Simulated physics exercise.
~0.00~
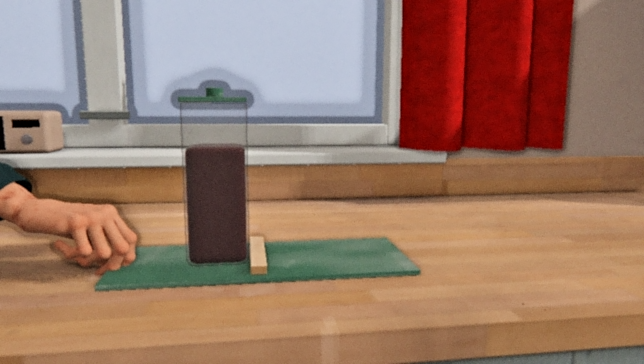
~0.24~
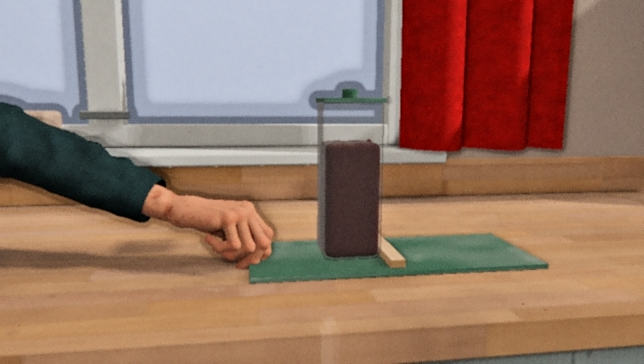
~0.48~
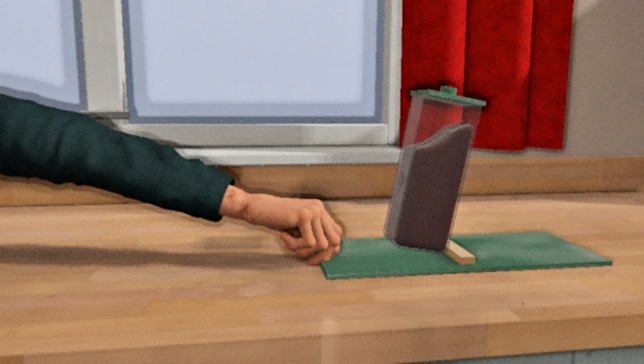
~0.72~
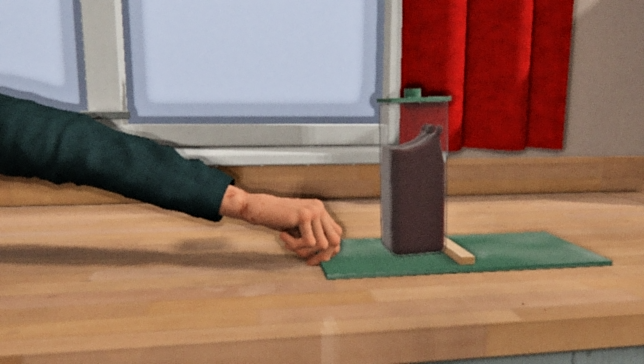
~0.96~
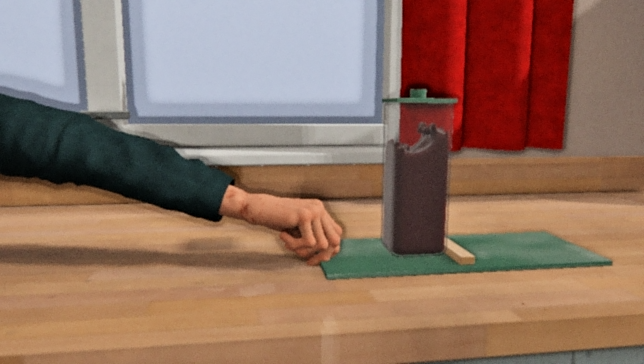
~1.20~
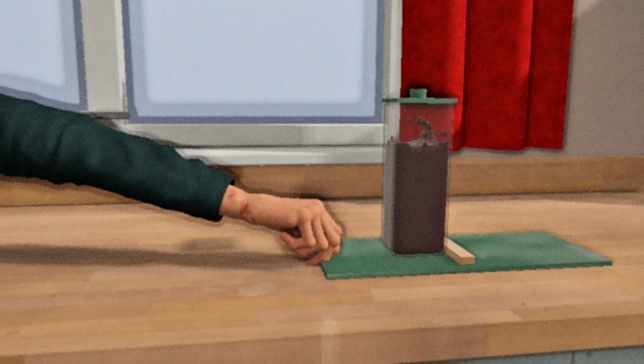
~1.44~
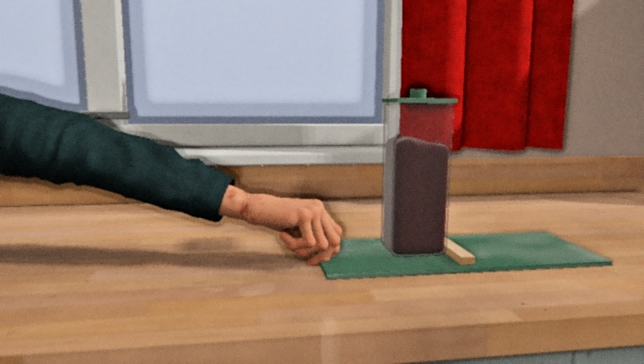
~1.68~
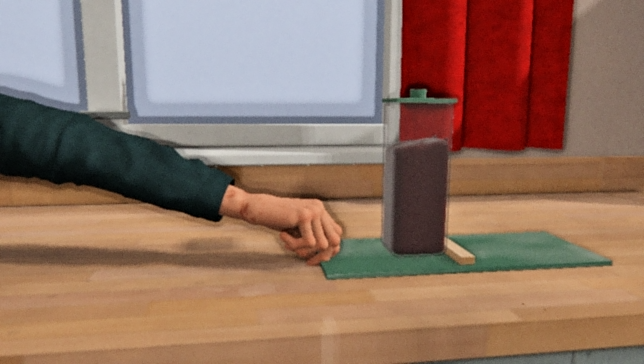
At the start, a hand at the left is next to a green board on a wooden worktop, where a clear square bottle of dark wine with a green cap stands behind a small batten. The hand pushes the board to the right, and the bottle rides along upright. As the board comes to a stop in front of the red curtain, the bottle tips to the right over the batten and the wine surges up one side. It then drops back upright, the wine still sloshing inside. The liquid gradually calms, and the bottle ends up standing on the motionless board.
